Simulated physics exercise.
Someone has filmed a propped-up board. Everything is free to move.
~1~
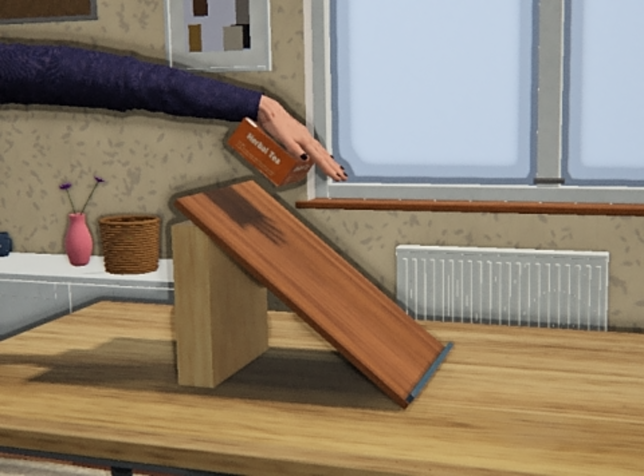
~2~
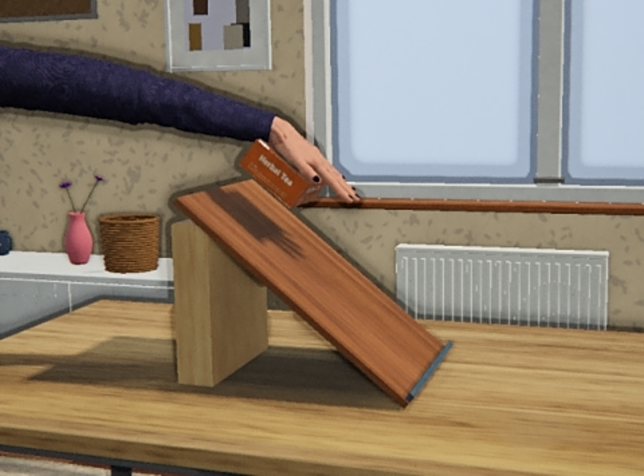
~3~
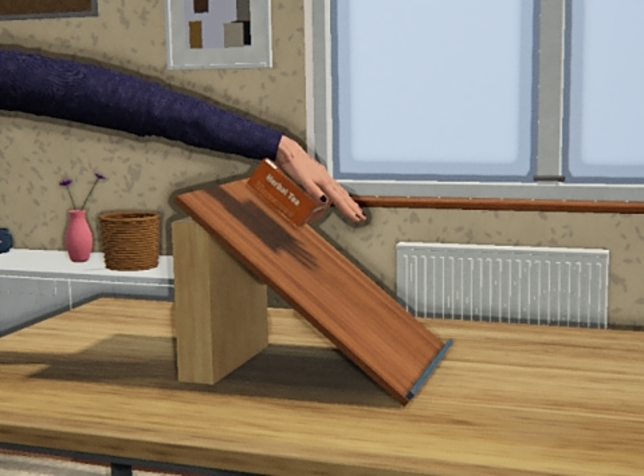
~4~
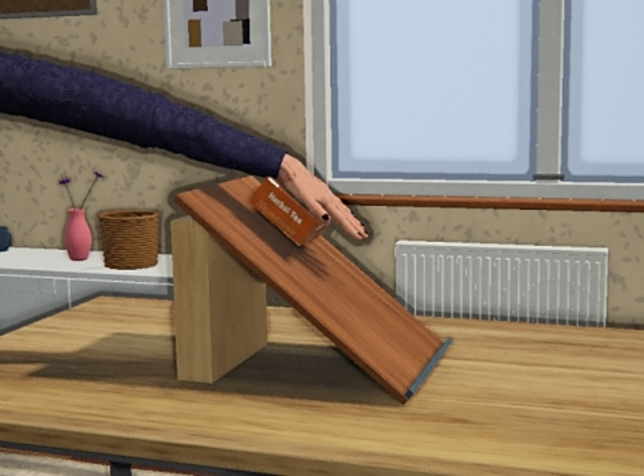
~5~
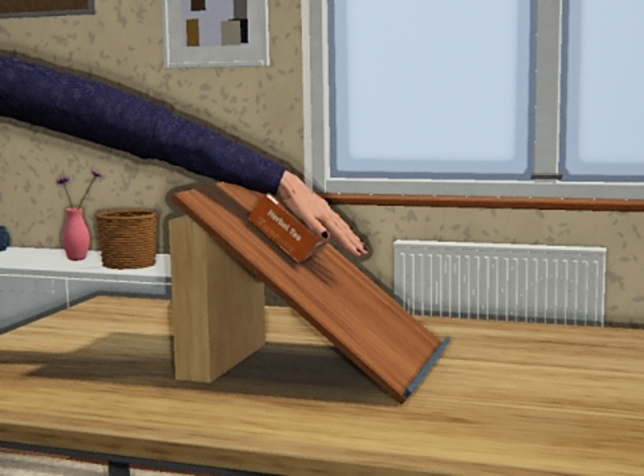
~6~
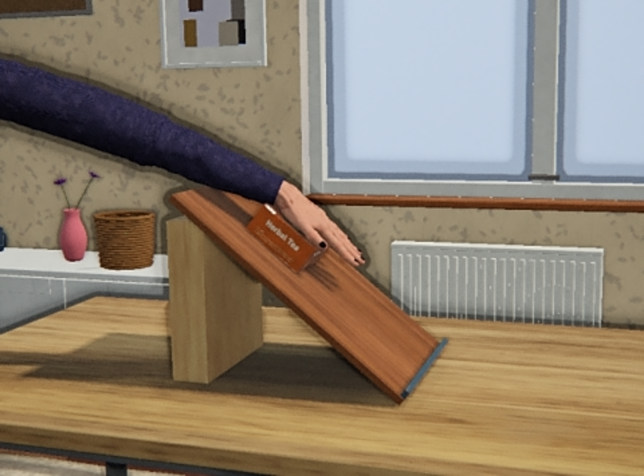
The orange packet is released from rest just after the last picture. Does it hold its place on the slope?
It slides or rolls down.
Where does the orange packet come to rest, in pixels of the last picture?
Around (405, 332).
Then, 0.40 s on from there, orange packet shifted about its own width near (327, 263).
Then, 0.50 s on from there, orange packet shifted about its own width near (354, 287).
Then, 0.70 s on from there, orange packet 7° off its base near (408, 329).
In the end, moved from the start, orange packet. At the end, from the last picture's camera, orange packet near (405, 332). The orange packet runs down the board.
